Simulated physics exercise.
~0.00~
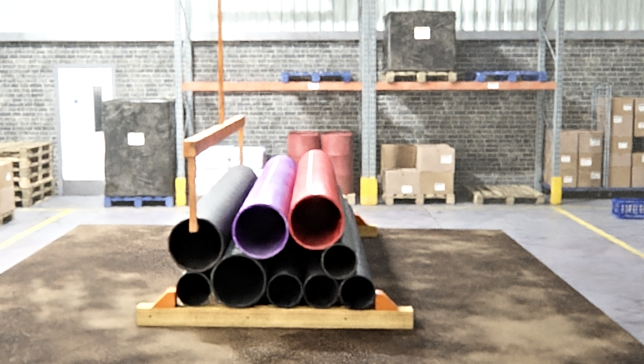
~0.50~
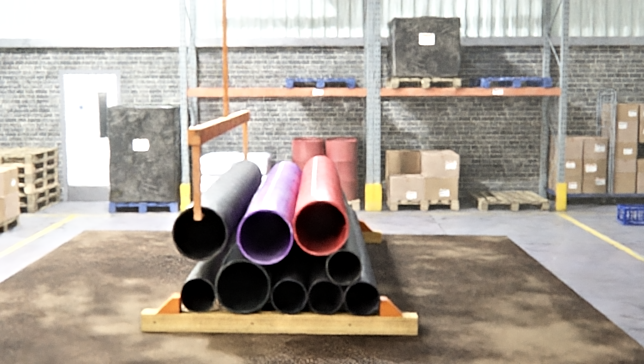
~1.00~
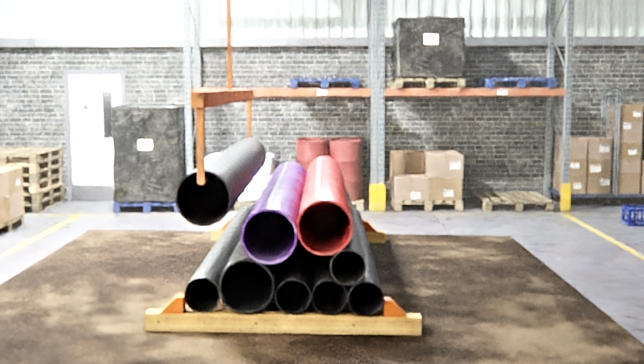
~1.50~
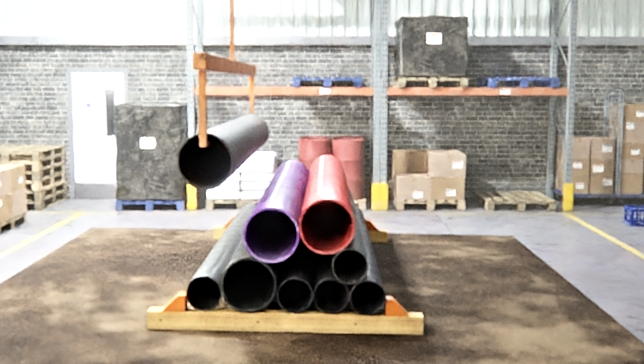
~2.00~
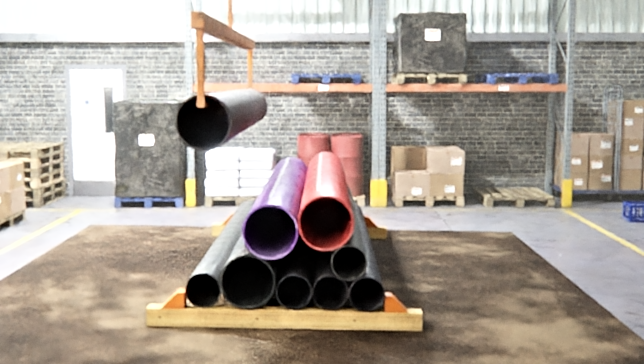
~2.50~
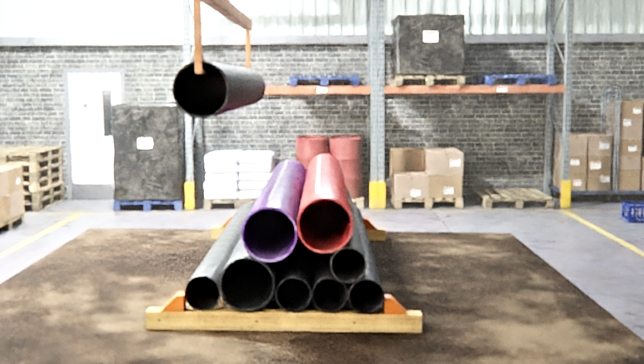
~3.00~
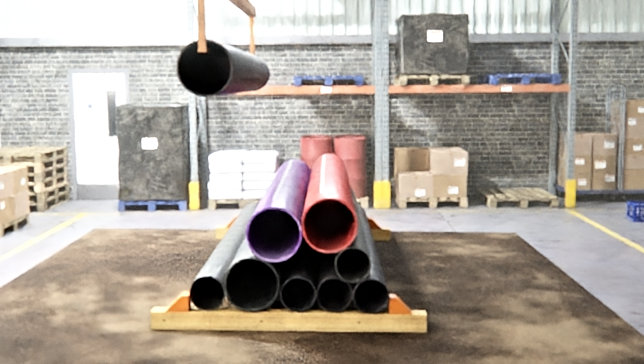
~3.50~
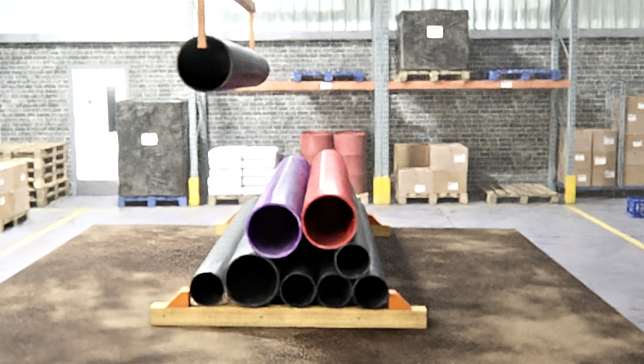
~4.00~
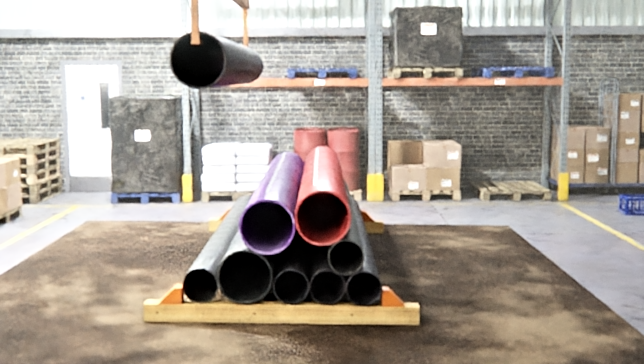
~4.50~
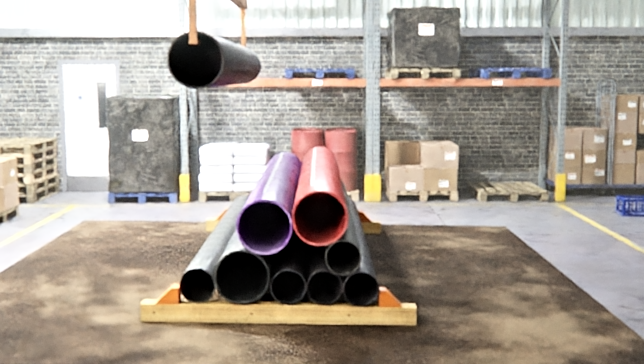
Warehouse with an orange beam lifting a black pipe off a stack and holding it aloft, purple and red pipes staying put.
